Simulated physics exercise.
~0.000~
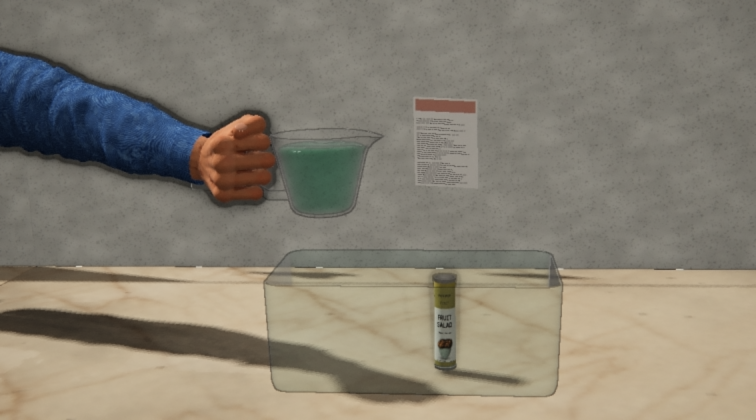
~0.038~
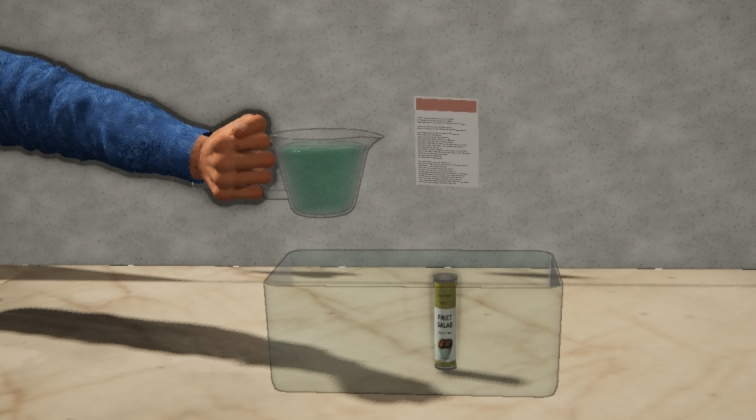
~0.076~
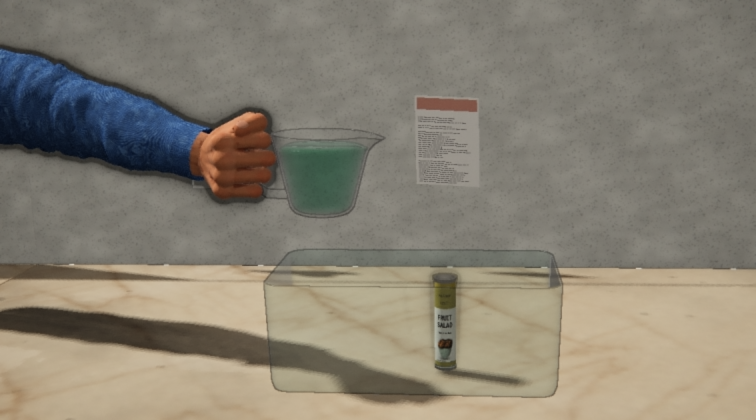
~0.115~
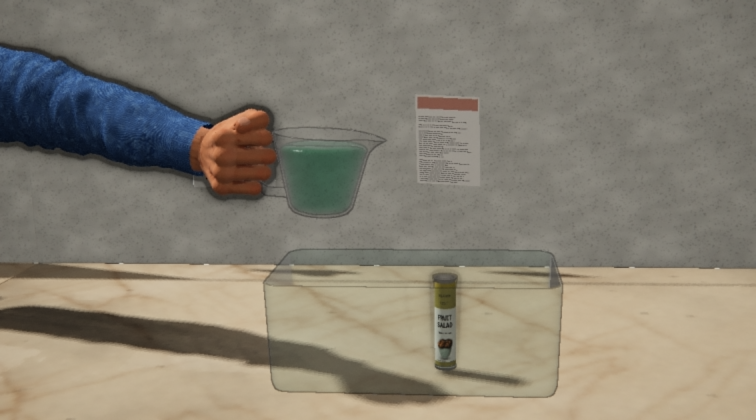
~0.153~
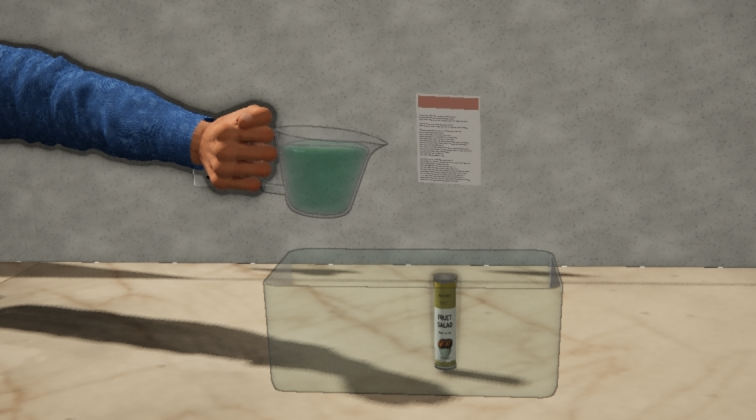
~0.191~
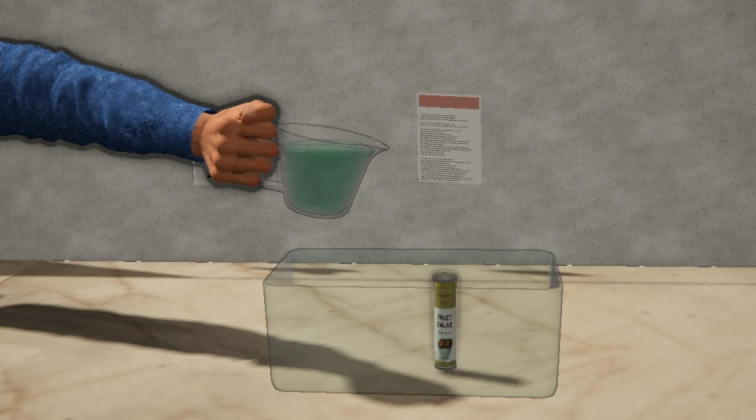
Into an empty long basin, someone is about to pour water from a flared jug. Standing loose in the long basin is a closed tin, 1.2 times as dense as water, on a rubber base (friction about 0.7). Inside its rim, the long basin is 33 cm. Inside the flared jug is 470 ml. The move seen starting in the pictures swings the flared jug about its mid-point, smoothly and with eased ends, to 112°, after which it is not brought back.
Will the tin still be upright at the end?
No.
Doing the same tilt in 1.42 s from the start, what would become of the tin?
In that case the tin overturns.
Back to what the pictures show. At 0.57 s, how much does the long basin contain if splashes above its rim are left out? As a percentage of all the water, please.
I'd put it near 18 percent.
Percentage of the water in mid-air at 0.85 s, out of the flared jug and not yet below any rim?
In-air share: About 6 %.
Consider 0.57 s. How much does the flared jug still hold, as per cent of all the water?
Some 56 per cent.
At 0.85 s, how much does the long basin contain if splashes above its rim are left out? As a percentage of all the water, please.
90 per cent or thereabouts.
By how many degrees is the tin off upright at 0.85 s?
I'd say it's tipped close to 30 degrees.
After 0.57 s the tilt is 73° and 57 per cent is still to pour; the tin stands where it began.
After 0.85 s the tilt is 109° and 4 per cent is still to pour; the tin leans 31°.
After 1.13 s the tilt is 112° and 0 per cent is still to pour; the tin lies on its side.
After 1.45 s the tilt is 112° and 0 per cent is still to pour; the tin lies on its side.
In the end the tin lies on its side.
